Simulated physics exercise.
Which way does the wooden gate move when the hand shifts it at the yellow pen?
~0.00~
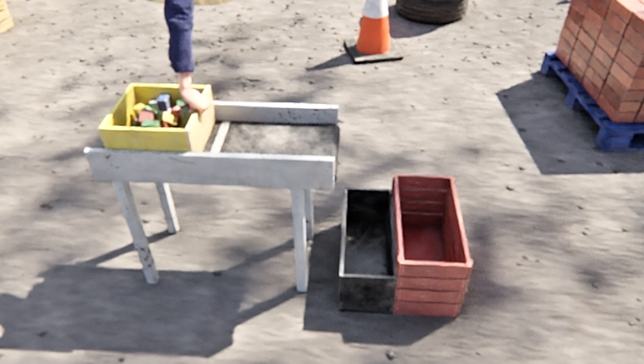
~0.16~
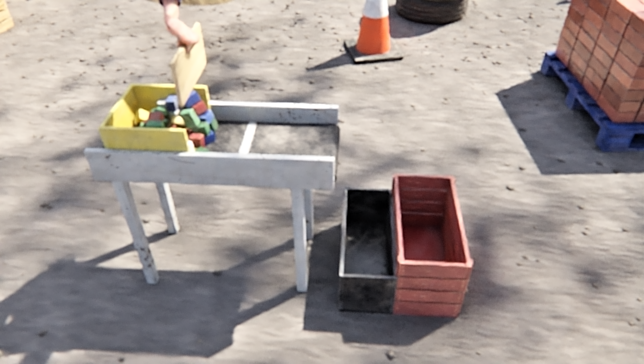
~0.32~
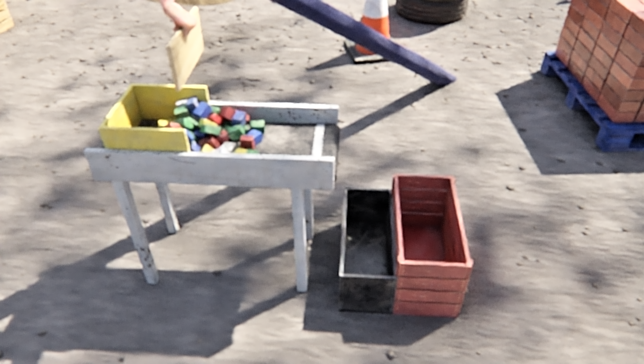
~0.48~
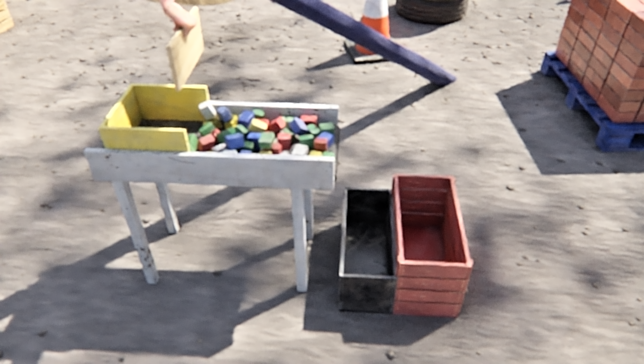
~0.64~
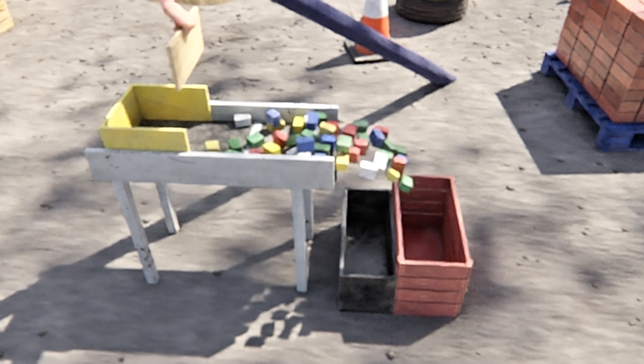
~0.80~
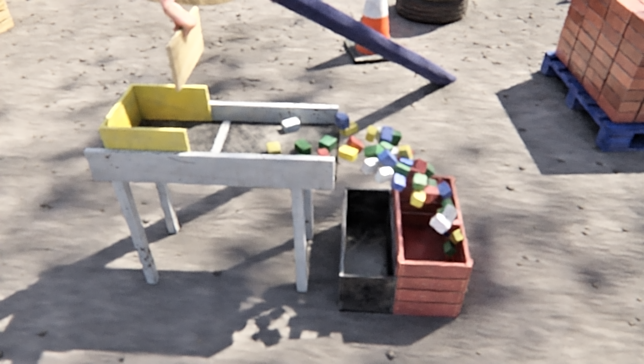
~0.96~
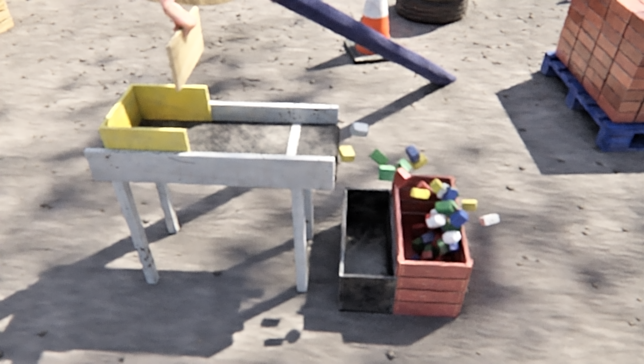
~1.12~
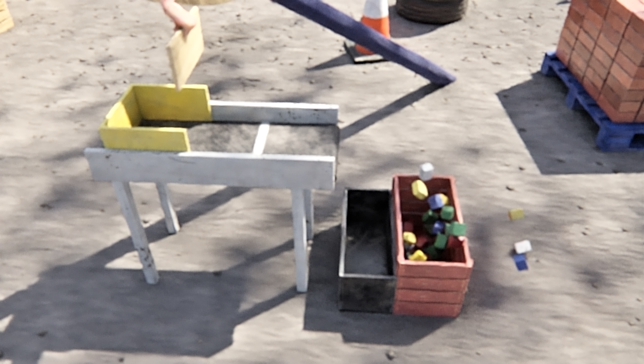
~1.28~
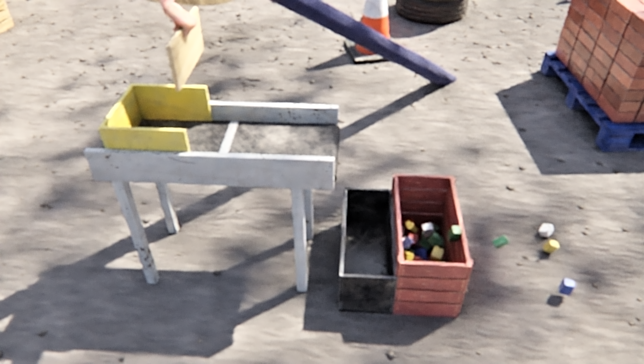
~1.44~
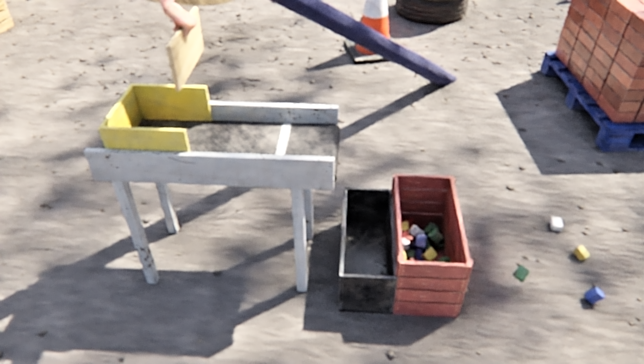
The gate moves up, raised by the hand above the yellow pen.
At first, colourful toy bricks sit in a yellow pen at the left end of a raised belt, with a hand reaching down to it. The hand lifts a wooden gate, and the loose bricks begin moving right along the belt. They spread into a long cluster, reach the open end and spill off in a stream. The falling bricks pass over the black bin and drop mostly into the red box beyond it, while a few fly past. Finally, the belt is clear of bricks, many lie inside the red box, and four rest on the ground to its right.
